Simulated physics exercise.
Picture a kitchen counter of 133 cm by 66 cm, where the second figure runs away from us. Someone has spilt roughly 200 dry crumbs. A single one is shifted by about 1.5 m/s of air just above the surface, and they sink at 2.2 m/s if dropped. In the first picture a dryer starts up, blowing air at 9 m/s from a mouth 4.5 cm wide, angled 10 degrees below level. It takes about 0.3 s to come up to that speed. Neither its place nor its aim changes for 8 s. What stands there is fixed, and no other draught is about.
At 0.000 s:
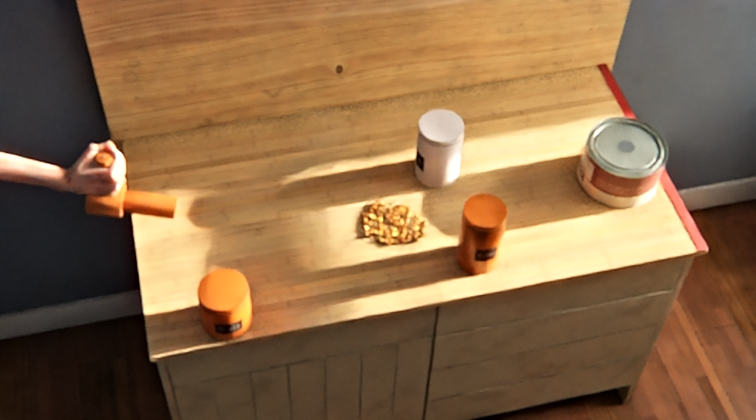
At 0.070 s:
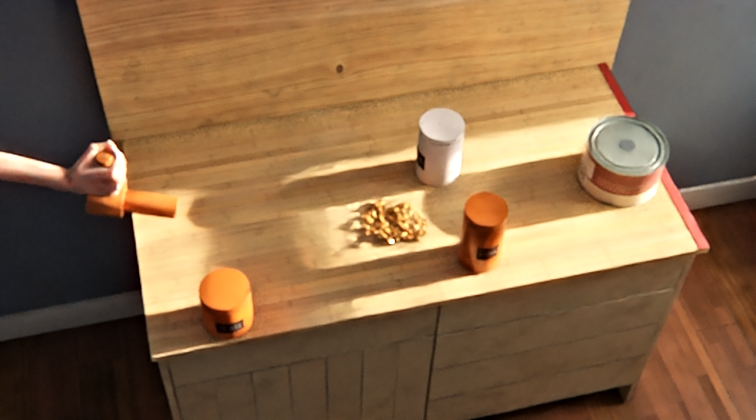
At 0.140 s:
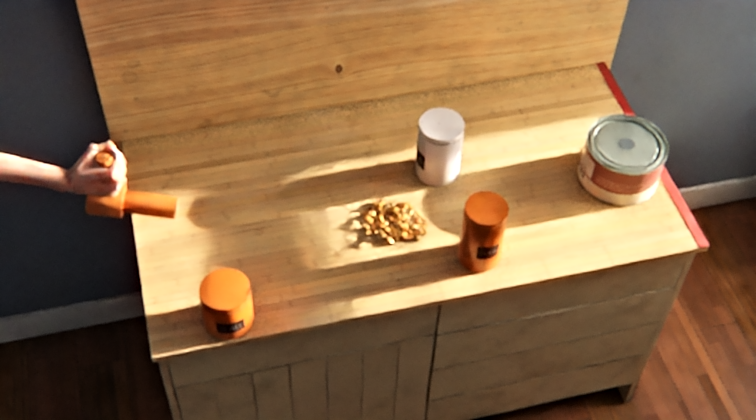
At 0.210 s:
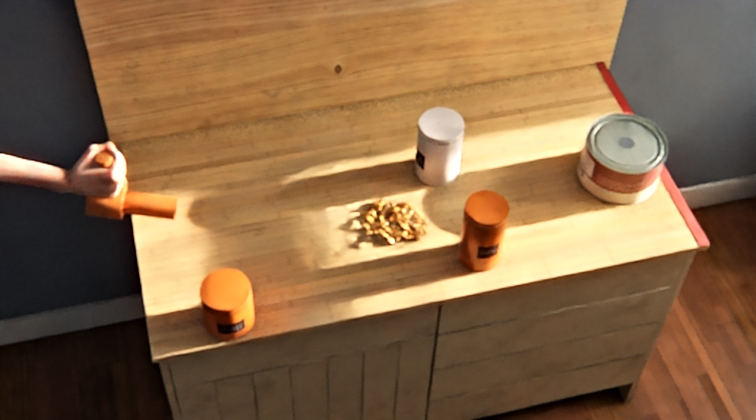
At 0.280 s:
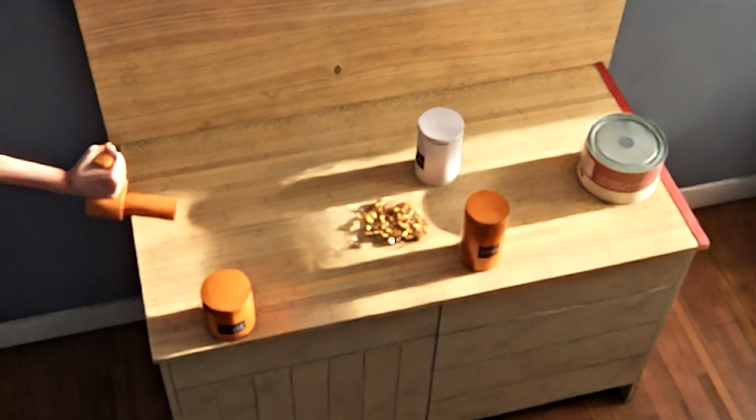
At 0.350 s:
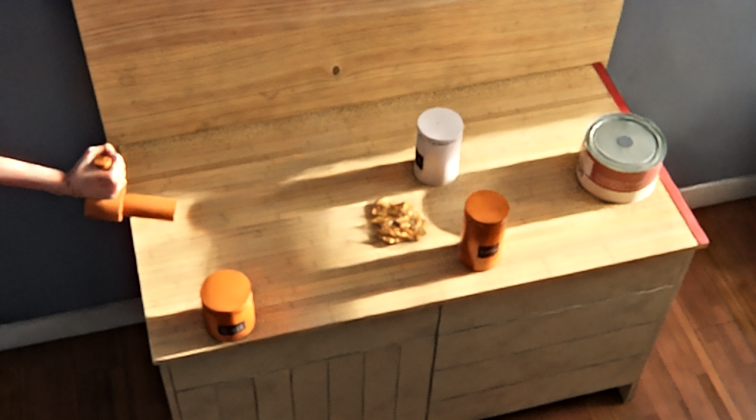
On a wooden kitchen counter, a hand holding an orange dryer steady at left, a few crumbs shifting slightly among still jars.
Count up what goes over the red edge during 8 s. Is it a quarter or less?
Short version: The quarter limit is exceeded at that edge.
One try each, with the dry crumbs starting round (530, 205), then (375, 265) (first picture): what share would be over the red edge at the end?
First try about 50 per cent, second about 4 per cent.
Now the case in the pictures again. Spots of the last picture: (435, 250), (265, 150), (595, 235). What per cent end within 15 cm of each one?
First spot near 0 %, second near 0 %, third near 20 %.
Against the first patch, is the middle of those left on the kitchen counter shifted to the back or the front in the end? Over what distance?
To the far end, near enough 5 cm.
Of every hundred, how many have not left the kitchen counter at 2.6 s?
About 60 per cent remain.
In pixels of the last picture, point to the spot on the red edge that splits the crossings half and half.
At roughly pixel (695, 219).
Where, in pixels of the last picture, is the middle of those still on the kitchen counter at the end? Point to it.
It lands close to (572, 165) in the last picture.
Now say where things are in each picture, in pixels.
In the first frame, the middle of the dry crumbs is near (398, 225), none has stirred yet and the mouth of the dryer is at (176, 208).
In the second frame, the middle of the dry crumbs is near (399, 222), none has stirred yet and the red edge is centred on (654, 148).
In the third frame, the middle of the dry crumbs is near (399, 222), none has stirred yet, the top of a jar is at (442, 124) and the top of a jar is at (487, 208).
In the fourth frame, the middle of the dry crumbs is near (399, 222) and none has stirred yet.
In the fifth frame, the middle of the dry crumbs is near (399, 222) and none has stirred yet.
In the sixth frame, the middle of the dry crumbs is near (398, 220), the farthest in sight from the dryer is at (426, 220) and about 10 % have left their places.
After 1.6 s, 33 % are over the red edge; the middle of those still in play is near (588, 185); 54 % have settled or left.
After 2.6 s, 36 % are over the red edge; the middle of those still in play is near (588, 185); 62 % have settled or left.
After 4.4 s, 36 % are over the red edge; the middle of those still in play is near (572, 175); 66 % have settled or left.
After 8.0 s, at the end, 40 % are over the red edge; the middle of those still in play is near (572, 165).
